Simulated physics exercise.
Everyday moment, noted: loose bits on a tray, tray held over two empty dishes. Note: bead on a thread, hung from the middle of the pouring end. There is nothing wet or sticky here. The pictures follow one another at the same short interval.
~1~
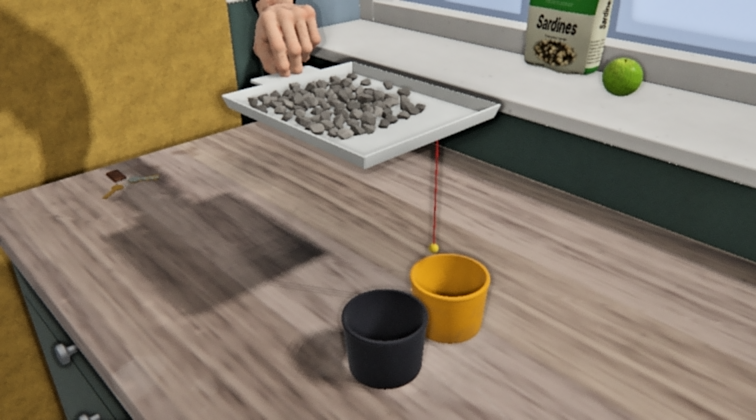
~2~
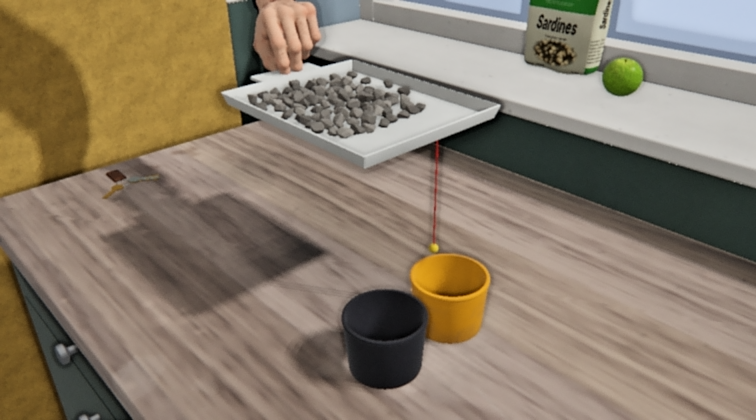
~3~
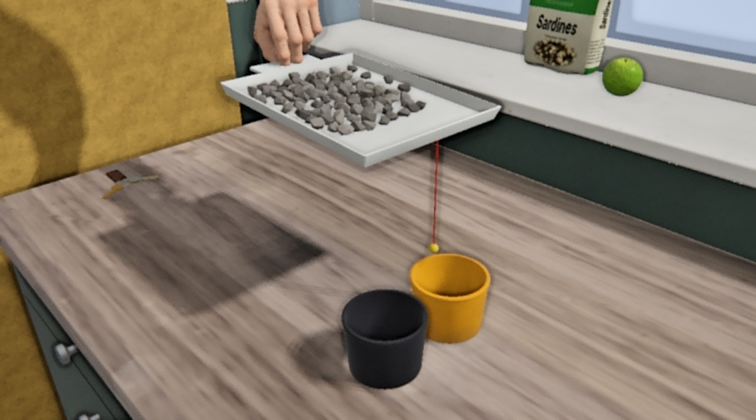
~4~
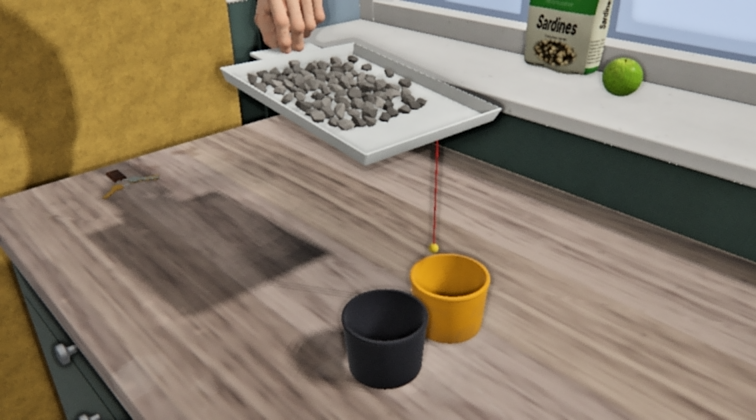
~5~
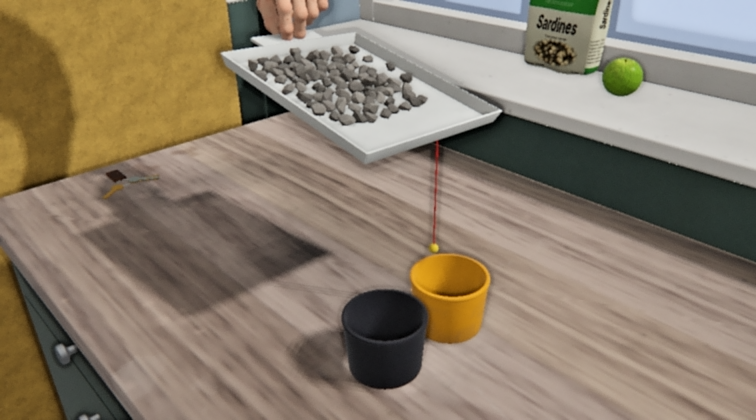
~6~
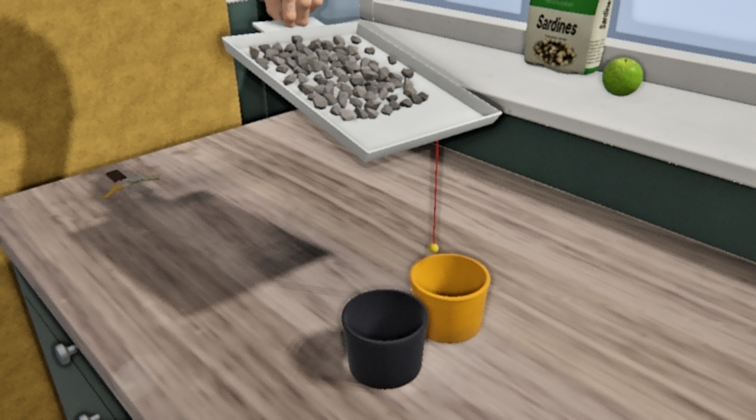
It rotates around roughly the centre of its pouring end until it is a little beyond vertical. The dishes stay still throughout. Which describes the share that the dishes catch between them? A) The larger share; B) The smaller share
The smaller share.
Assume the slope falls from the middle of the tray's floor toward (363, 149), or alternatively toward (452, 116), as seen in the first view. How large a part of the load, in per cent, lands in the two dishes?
40 per cent, then 0 per cent.
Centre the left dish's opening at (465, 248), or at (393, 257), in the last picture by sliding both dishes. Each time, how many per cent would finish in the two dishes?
Trial 1: 30 percent; trial 2: 0 percent.
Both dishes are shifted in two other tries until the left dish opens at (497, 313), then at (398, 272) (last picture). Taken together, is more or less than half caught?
The dishes end up with the lesser share in the first try and the lesser share in the second.
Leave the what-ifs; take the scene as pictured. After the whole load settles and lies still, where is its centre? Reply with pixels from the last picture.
Centre at rest, last view: Approx. (499, 303).
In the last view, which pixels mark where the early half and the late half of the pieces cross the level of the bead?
I'd say close to (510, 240) at first and close to (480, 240) later on.
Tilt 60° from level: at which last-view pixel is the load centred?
The load is centred around (469, 119).
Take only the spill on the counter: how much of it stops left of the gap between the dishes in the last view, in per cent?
I make it about 10 percent or so.
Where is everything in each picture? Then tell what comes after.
Corners of the pouring end at (365, 154) and (494, 105), level; middle of the load at (336, 103), bits of gravel; left dish at (414, 355); right dish at (478, 311); bead on its thread at (434, 248), in the first picture.
Corners of the pouring end at (365, 154) and (494, 105), level; middle of the load at (336, 102), in the second picture.
Corners of the pouring end at (365, 153) and (495, 106), tipped barely, lowest at the right corner; middle of the load at (336, 96), in the third picture.
Corners of the pouring end at (366, 151) and (495, 108), tipped a little, lowest at the right corner; middle of the load at (337, 89), in the fourth picture.
Corners of the pouring end at (368, 150) and (496, 110), tipped a little, lowest at the right corner; middle of the load at (338, 80), in the fifth picture.
Corners of the pouring end at (369, 149) and (496, 111), tipped clearly, lowest at the right corner; middle of the load at (339, 73); left dish at (414, 355); right dish at (478, 311), in the sixth picture.
Soon, tray tipped steeply; about two thirds on the tray; a stray few in the right dish; a stray few outside both; about a quarter in the air.
A while on, tray tipped right over; a small part on the tray; a small part in the right dish; about two thirds outside both; a small part in the air.
Towards the end, tray tipped past a quarter turn; about a quarter in the right dish; most outside both.
Finally, tray tipped past a quarter turn; none in the left dish; about a quarter in the right dish; most outside both.
